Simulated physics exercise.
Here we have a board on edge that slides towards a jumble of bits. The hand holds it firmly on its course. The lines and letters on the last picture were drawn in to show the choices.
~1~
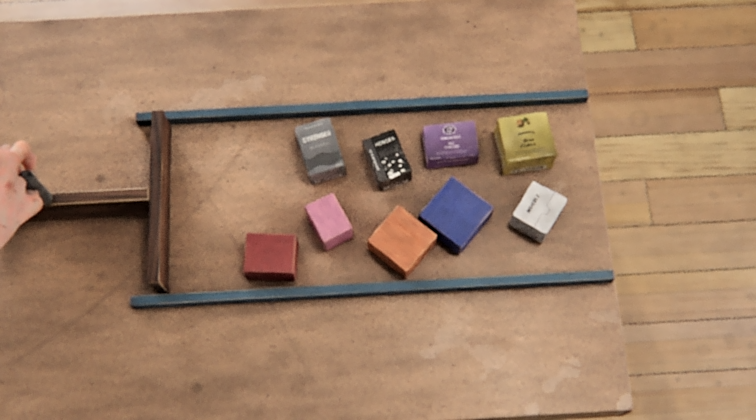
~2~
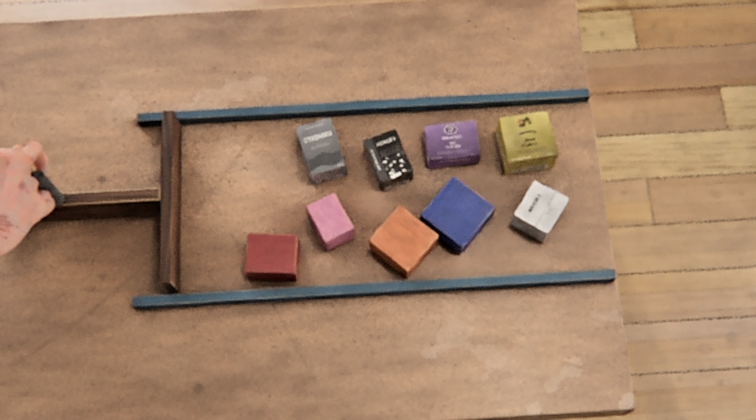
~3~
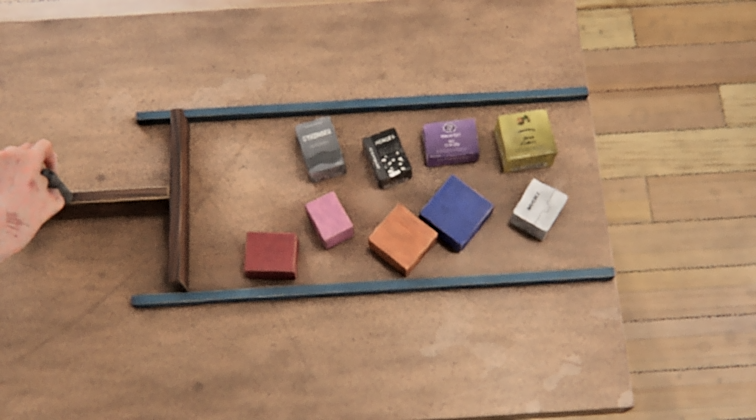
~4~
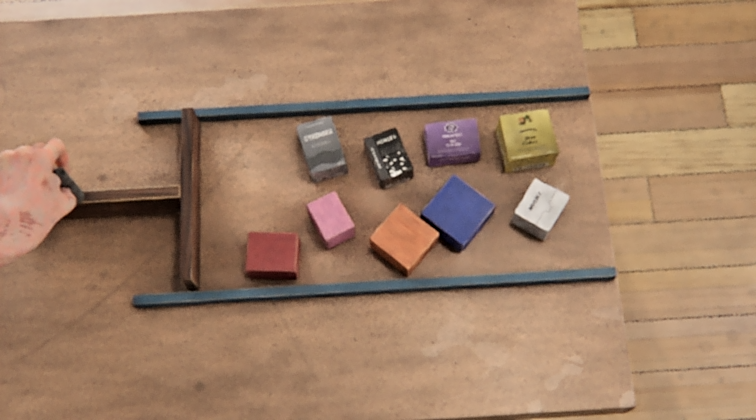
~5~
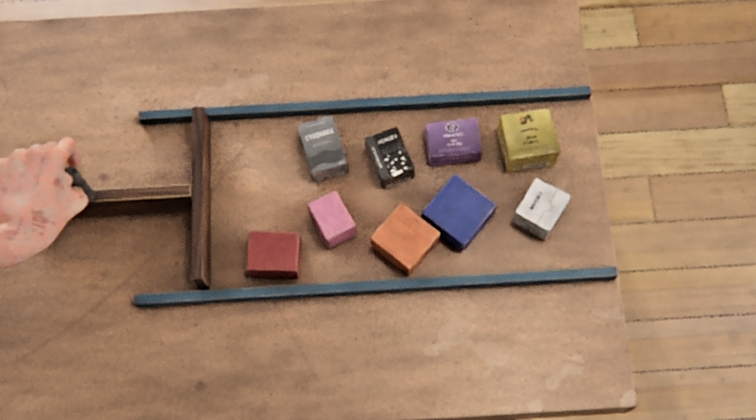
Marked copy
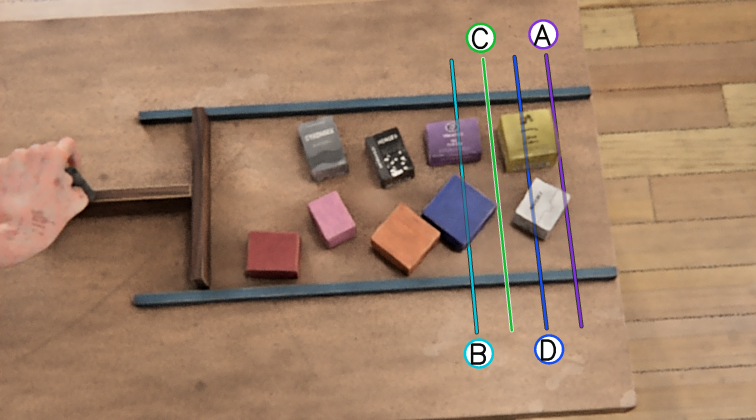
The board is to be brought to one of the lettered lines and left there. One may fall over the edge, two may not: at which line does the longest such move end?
The farthest such stop is B.
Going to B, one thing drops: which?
The yellow packet goes over.
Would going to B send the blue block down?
No.
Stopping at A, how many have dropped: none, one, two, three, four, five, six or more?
By then, six or more.
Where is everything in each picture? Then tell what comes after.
In the first frame, yellow packet (525, 143); white box (537, 212); blue block (456, 216).
In the second frame, board (166, 193); orange block (404, 242).
In the third frame, board (176, 191); pink block (330, 220).
In the fourth frame, board (187, 191); purple packet (452, 143).
In the fifth frame, board (197, 189); yellow packet (527, 140); white box (541, 210); blue block (459, 213).
On the marked copy, A at (563, 184); B at (464, 190); C at (497, 188); D at (530, 186).
With B. Early on, board (293, 184); red block (328, 251); pink block (348, 212).
Further on, board (387, 179); yellow packet (543, 140); blue block (497, 191).
At the end, board (461, 174); yellow packet over the edge; white box (603, 211); one fallen.
As for the rest, A drops six; C drops two; D drops five.
